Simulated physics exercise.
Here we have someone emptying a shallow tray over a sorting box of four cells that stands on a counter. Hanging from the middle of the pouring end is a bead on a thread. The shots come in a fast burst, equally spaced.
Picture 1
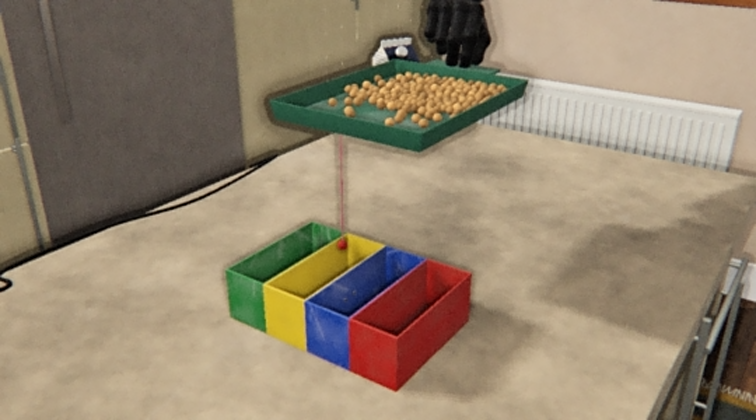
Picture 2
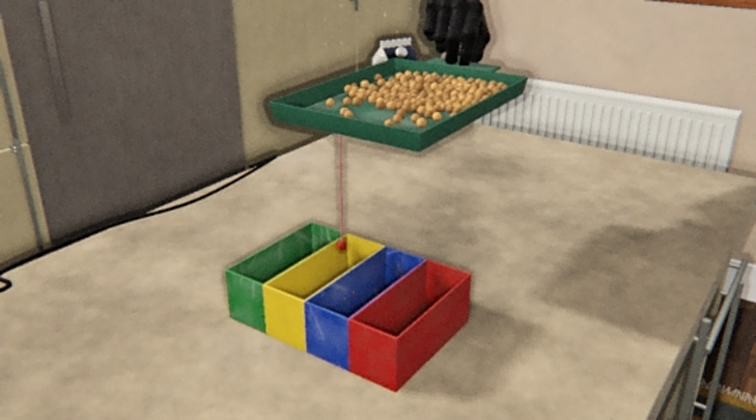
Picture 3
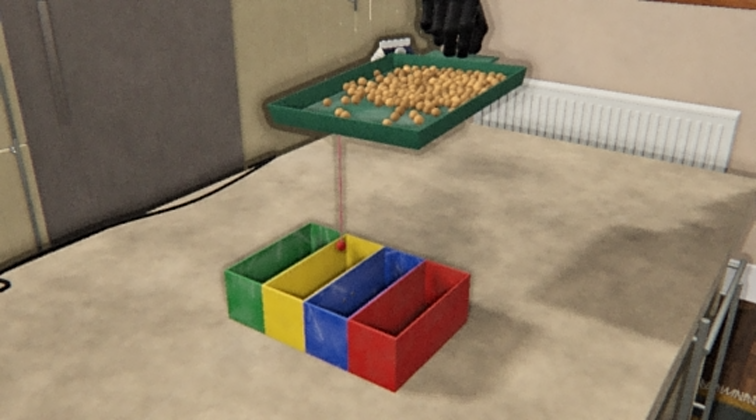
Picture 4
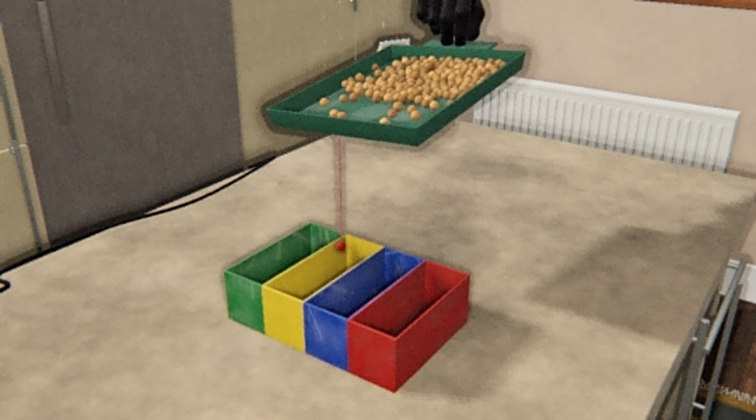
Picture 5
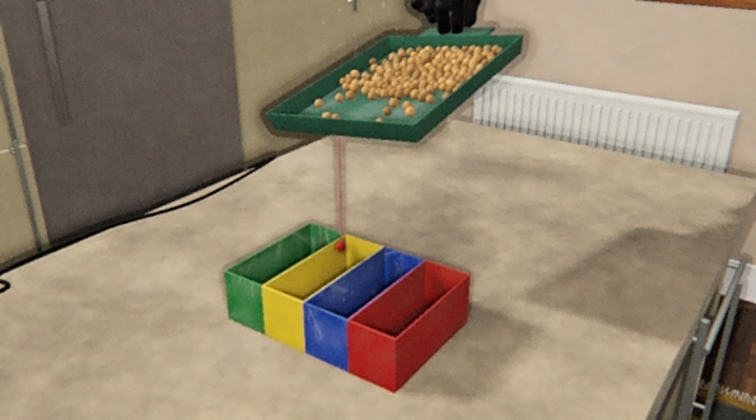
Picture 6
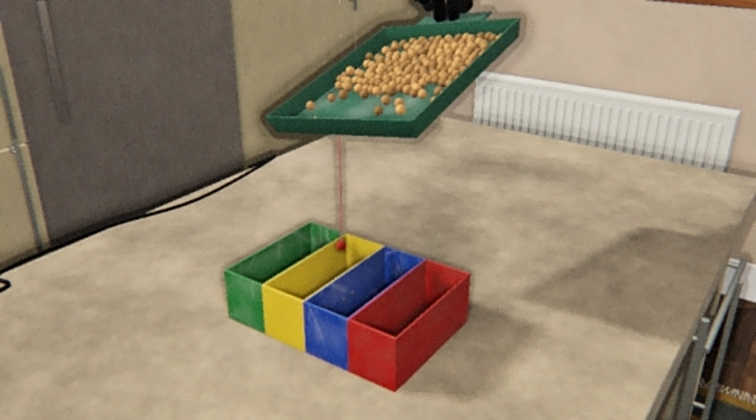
The footage shows a dark gloved hand gradually raising the far side of a shallow green tray of round wooden beads above a box with green, yellow, blue and red cells, as the beads begin shifting slightly across the tray.
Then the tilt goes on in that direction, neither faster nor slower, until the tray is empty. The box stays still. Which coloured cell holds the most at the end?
The green cell holds the most.
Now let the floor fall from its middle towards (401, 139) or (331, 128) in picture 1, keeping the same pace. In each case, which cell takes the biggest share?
The red one, then the green one.
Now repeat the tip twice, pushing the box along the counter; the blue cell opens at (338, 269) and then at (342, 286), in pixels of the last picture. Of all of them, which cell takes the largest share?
That green cell; green.
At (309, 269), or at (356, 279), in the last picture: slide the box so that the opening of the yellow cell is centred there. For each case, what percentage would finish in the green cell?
Close to 50 in a hundred, then close to 0 in a hundred.
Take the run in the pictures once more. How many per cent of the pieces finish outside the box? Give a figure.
Some 60 percent of the load.
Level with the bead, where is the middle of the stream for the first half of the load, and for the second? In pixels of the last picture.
First half (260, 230); second half (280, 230).
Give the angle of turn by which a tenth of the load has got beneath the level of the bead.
The angle is roughly 55° at that point.
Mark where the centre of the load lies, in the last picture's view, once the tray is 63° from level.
In the last view, the load is centred close to (294, 127).
Just after the last frame, tray tipped steeply; roughly two thirds on the tray; about a tenth in the green cell; just a few in the yellow cell; roughly a quarter falling or outside the box.
A moment on, tray tipped past a quarter turn; just a few on the tray; roughly a third in the green cell; just a few in the yellow cell; roughly two thirds falling or outside the box.
Further on, tray tipped past a quarter turn; roughly a third in the green cell; just a few in the yellow cell; roughly two thirds falling or outside the box.
When it is over, tray tipped past a quarter turn; roughly a third in the green cell; just a few in the yellow cell; not one in the red cell; not one in the blue cell; roughly two thirds outside the box.
